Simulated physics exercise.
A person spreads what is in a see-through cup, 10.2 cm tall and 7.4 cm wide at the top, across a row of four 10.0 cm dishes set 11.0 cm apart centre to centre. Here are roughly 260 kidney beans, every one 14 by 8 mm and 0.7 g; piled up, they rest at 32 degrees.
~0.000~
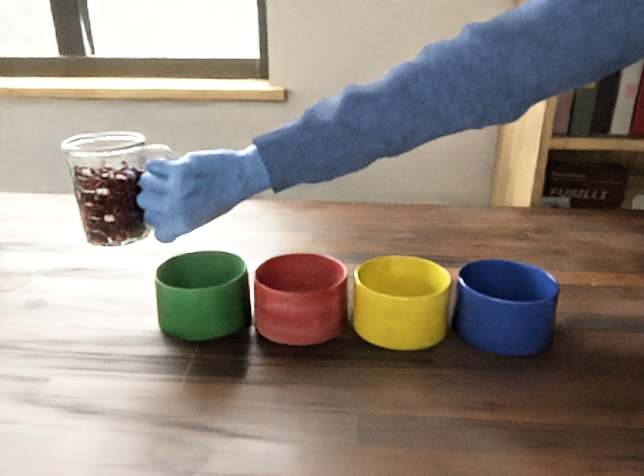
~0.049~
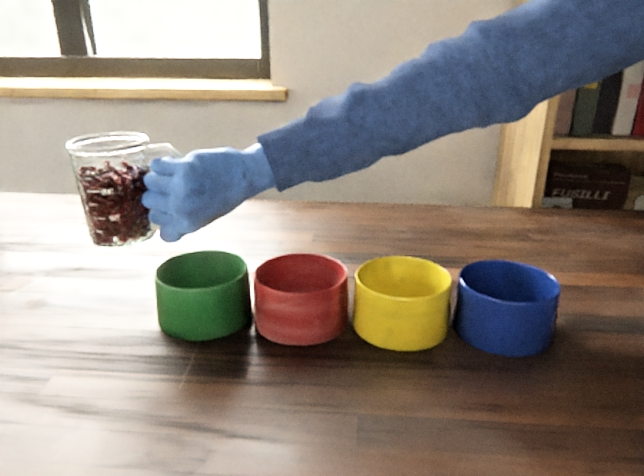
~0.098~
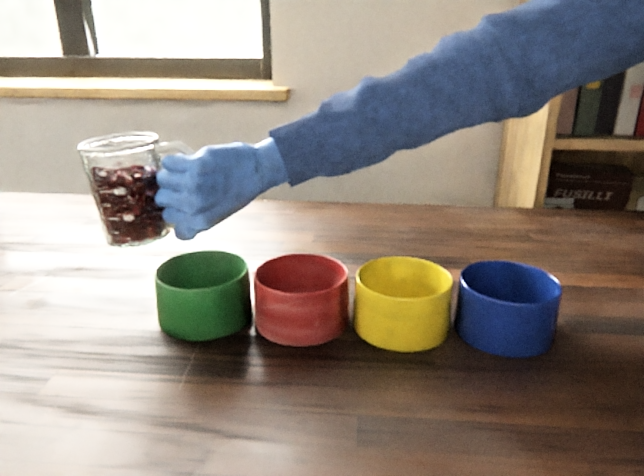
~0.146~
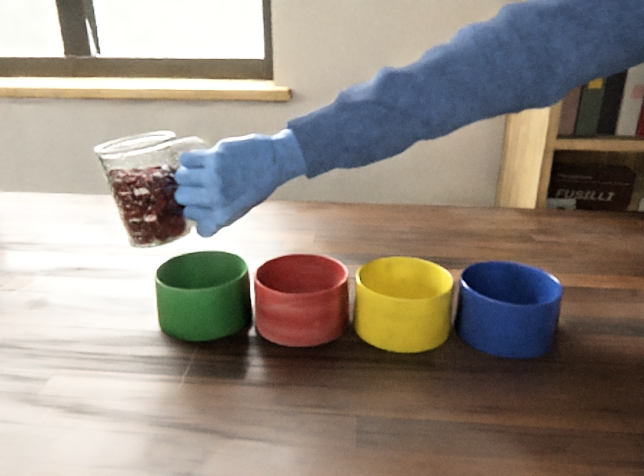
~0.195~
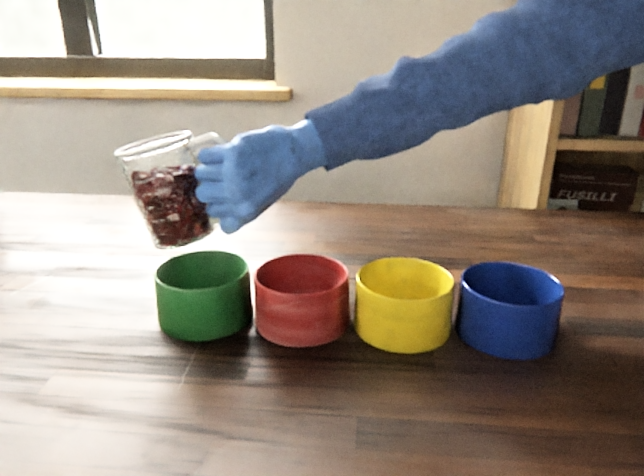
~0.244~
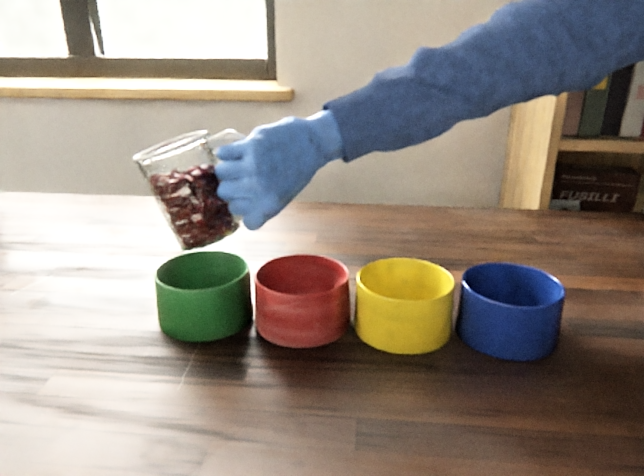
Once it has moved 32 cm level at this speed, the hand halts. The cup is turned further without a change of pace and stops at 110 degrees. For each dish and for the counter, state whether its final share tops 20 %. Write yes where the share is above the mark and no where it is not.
Red: Yes, blue: No, green: No, yellow: Yes, counter: Yes.
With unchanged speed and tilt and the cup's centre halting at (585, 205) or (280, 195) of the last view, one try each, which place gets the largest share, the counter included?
I'd expect blue to win the first try and green the second.
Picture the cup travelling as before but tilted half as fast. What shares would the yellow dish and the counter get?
Shares - yellow: 40, counter: 30.
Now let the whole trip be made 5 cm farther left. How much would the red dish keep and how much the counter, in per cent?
Then the red dish would get 100 and the counter 0.
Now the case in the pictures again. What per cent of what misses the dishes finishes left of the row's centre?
Estimated share comes to about 60 per cent.
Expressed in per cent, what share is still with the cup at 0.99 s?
Roughly 100 per cent.
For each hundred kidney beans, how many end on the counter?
Some 30 in a hundred.
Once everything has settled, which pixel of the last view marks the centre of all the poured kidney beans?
Approximately (365, 318) in the last view.
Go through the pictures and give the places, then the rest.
In the first picture, cup at (112, 190), tilt 0 degrees, lip at (69, 141), moved 0.0 cm; middle of the pieces at (113, 203); green dish at (201, 269); red dish at (301, 272); yellow dish at (403, 276); blue dish at (508, 280).
In the second picture, cup at (116, 190), tilt 1 degrees, lip at (73, 142), moved 0.5 cm; middle of the pieces at (118, 203).
In the third picture, cup at (129, 190), tilt 4 degrees, lip at (85, 144), moved 1.8 cm; middle of the pieces at (131, 203).
In the fourth picture, cup at (149, 190), tilt 9 degrees, lip at (102, 147), moved 4.0 cm; middle of the pieces at (151, 203).
In the fifth picture, cup at (170, 191), tilt 13 degrees, lip at (120, 151), moved 6.2 cm; middle of the pieces at (174, 204).
In the sixth picture, cup at (191, 192), tilt 18 degrees, lip at (139, 156), moved 8.5 cm; middle of the pieces at (196, 205); green dish at (202, 269); red dish at (302, 274); yellow dish at (405, 279); blue dish at (512, 284). The cup turns about 100 degrees a second and travels 46 cm a second.
After 0.69 s, tilt 62 degrees; cup holds 100 %.
After 0.99 s, tilt 92 degrees; cup holds 100 %.
Then, at 1.38 s, tilt 110 degrees; cup holds 55 %, red 10 %, yellow 15 %.
By 2.9 s all is still; red 25 %, blue 0 %, green 0 %, yellow 40 %, counter 30 %.
